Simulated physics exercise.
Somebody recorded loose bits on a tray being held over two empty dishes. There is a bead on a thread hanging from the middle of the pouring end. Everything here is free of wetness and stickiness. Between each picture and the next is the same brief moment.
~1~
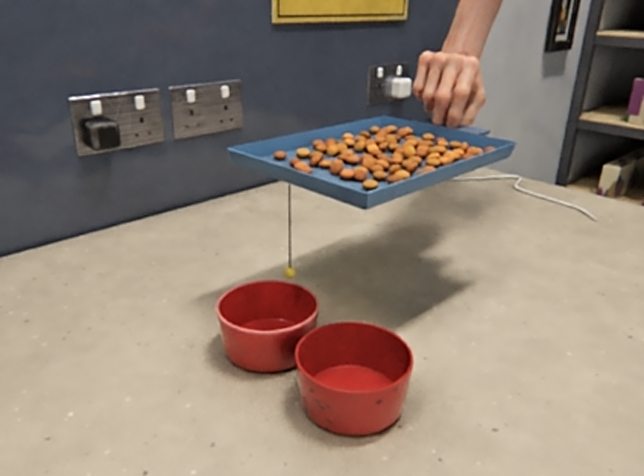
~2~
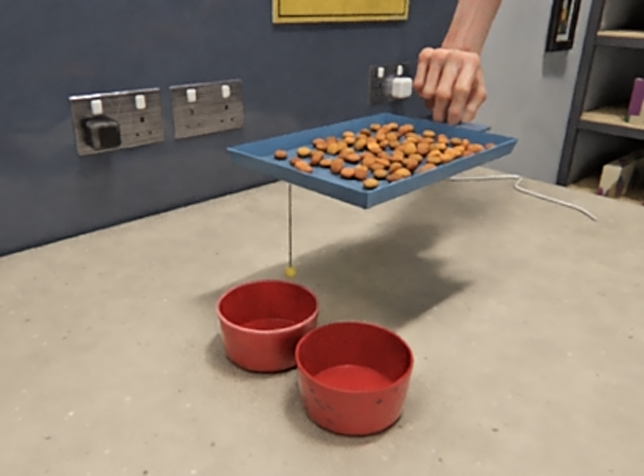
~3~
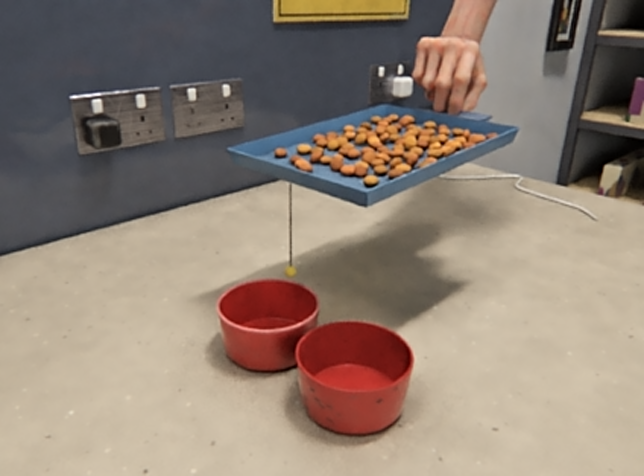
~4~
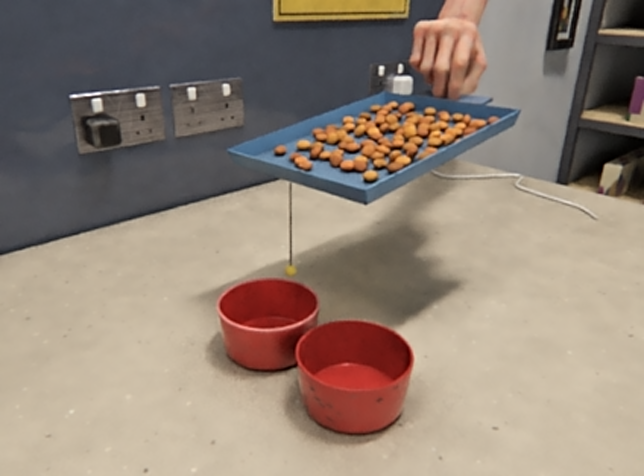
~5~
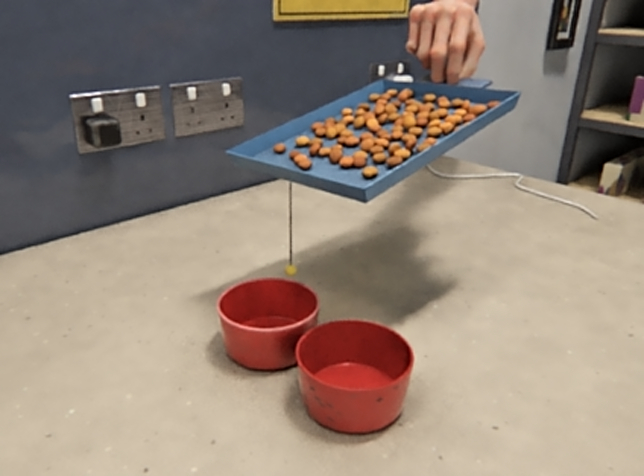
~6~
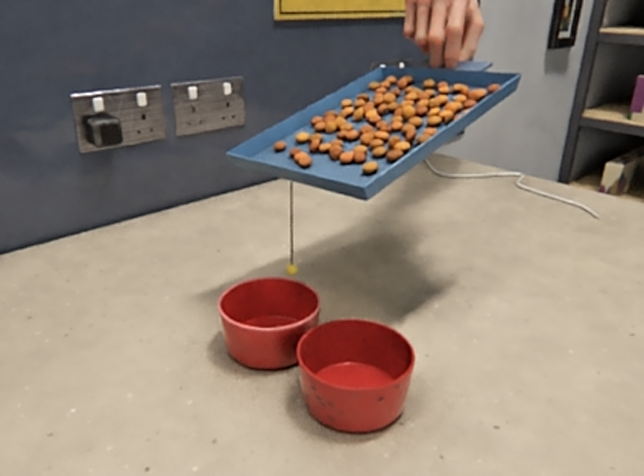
A hand steadily raises the far end of a blue tray of brown pieces, tilting it above two red dishes.
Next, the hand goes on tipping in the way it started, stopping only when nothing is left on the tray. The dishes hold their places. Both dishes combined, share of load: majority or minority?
I expect the catch to be short of a majority.
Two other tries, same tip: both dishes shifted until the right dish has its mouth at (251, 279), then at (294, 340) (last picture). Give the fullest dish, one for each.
So: The one further right first, and the one further left second.
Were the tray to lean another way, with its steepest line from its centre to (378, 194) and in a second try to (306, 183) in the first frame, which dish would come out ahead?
Number one favours the right of the two; number two favours the left of the two.
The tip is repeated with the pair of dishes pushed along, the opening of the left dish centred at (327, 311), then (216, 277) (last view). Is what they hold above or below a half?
Catch, run one: Below the halfway mark; run two: Past the halfway mark.
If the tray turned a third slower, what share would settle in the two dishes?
About 30 %.
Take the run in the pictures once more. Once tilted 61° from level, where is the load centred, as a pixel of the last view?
(269, 160).
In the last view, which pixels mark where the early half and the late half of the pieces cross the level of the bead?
About (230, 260) to begin with, then about (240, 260).
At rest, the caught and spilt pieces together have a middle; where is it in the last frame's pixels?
Centre at rest, last view: Approx. (219, 318).
Just after the last frame, tray tipped steeply; the larger part on the tray; just a few in the left dish; just a few outside both; about a tenth in the air.
A moment on, tray tipped past a quarter turn; about a tenth on the tray; roughly a quarter in the left dish; roughly half outside both; roughly a quarter in the air.
Further on, tray tipped past a quarter turn; roughly a third in the left dish; roughly two thirds outside both.
When it is over, tray tipped past a quarter turn; not one in the right dish; roughly a third in the left dish; roughly two thirds outside both.
